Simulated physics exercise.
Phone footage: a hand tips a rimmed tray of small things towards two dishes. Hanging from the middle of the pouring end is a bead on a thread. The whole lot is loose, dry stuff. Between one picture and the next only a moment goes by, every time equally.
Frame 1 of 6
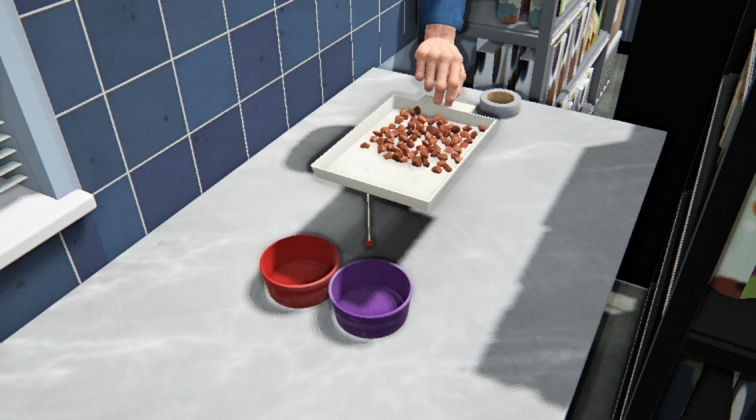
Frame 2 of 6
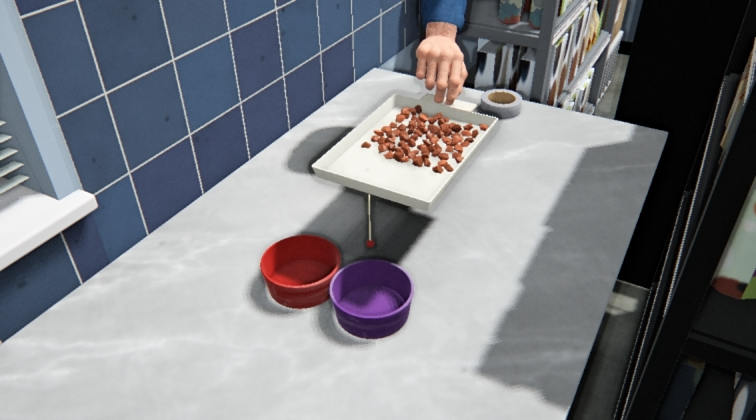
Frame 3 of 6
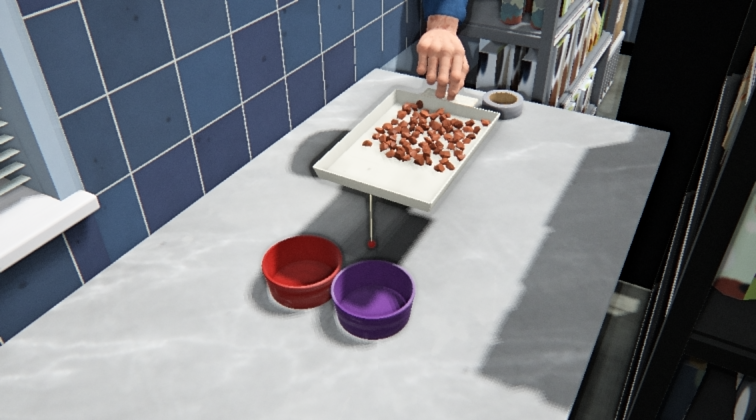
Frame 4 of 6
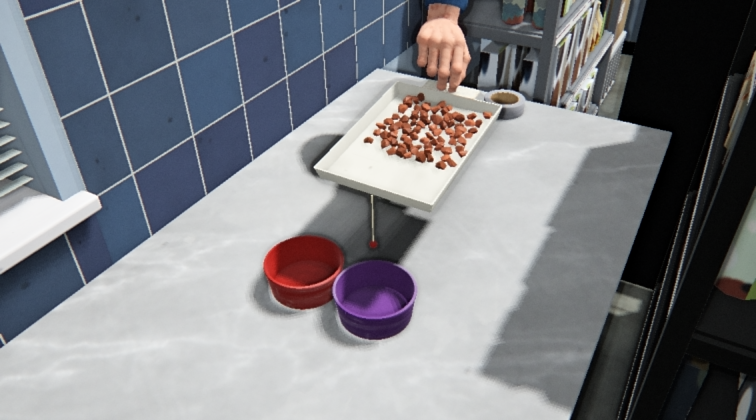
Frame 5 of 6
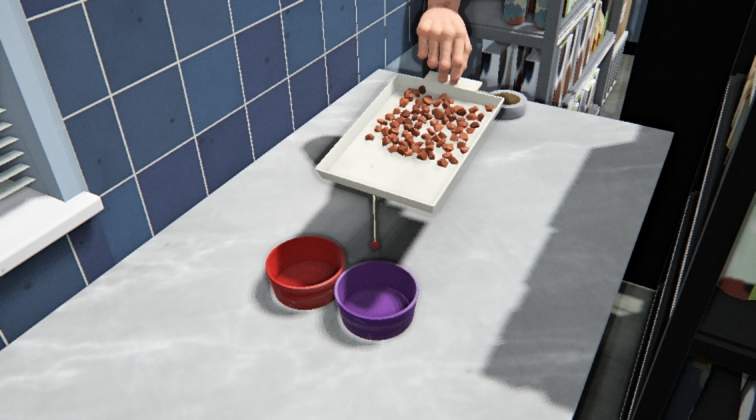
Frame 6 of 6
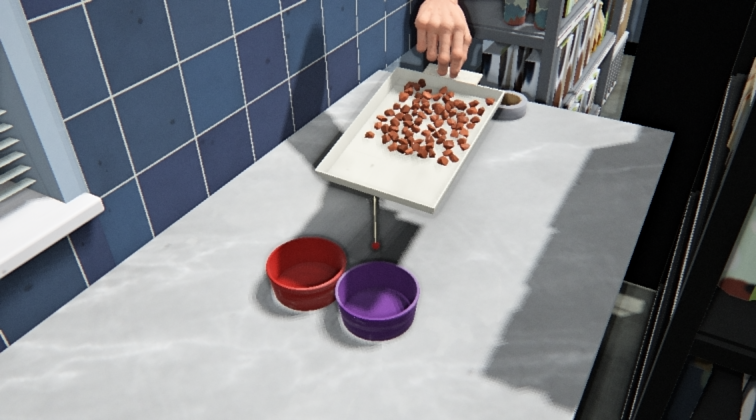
A hand at the far end of a white rimmed tray of reddish-brown pieces raises that end slightly, tilting the tray a little above a grey marbled counter, while the red dish and purple dish in front stay put.
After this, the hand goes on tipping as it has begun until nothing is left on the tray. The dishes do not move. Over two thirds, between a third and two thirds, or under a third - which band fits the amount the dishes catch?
What lands in the dishes is going to go past two thirds of the load.
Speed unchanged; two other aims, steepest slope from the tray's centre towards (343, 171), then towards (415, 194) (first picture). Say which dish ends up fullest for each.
First it's the dish to the left, then it's the dish to the right.
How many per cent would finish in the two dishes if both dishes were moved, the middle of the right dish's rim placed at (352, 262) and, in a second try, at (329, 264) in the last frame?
First position: Some 50 %; second position: Some 40 %.
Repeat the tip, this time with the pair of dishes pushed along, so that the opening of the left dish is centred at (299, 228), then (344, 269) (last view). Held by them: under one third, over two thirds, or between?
First attempt: Less than a third; second attempt: Above two thirds.
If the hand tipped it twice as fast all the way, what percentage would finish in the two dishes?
Something like 80 in a hundred.
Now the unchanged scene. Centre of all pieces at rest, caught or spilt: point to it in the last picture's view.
I'd put the middle somewhere around (370, 306).
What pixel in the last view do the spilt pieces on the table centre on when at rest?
Their resting centre is at about (457, 294).
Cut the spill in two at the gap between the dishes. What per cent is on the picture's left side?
About 20 percent of the spill.
Soon after the last picture, tray tipped steeply; nearly all on the tray; a small part in the air.
A little later, tray tipped right over; about half on the tray; about a third in the right dish; a small part in the left dish; a stray few outside both; about a quarter in the air.
Later still, tray tipped past a quarter turn; about two thirds in the right dish; about a quarter in the left dish; a small part outside both.
At rest, tray tipped past a quarter turn; about two thirds in the right dish; about a quarter in the left dish; a small part outside both.
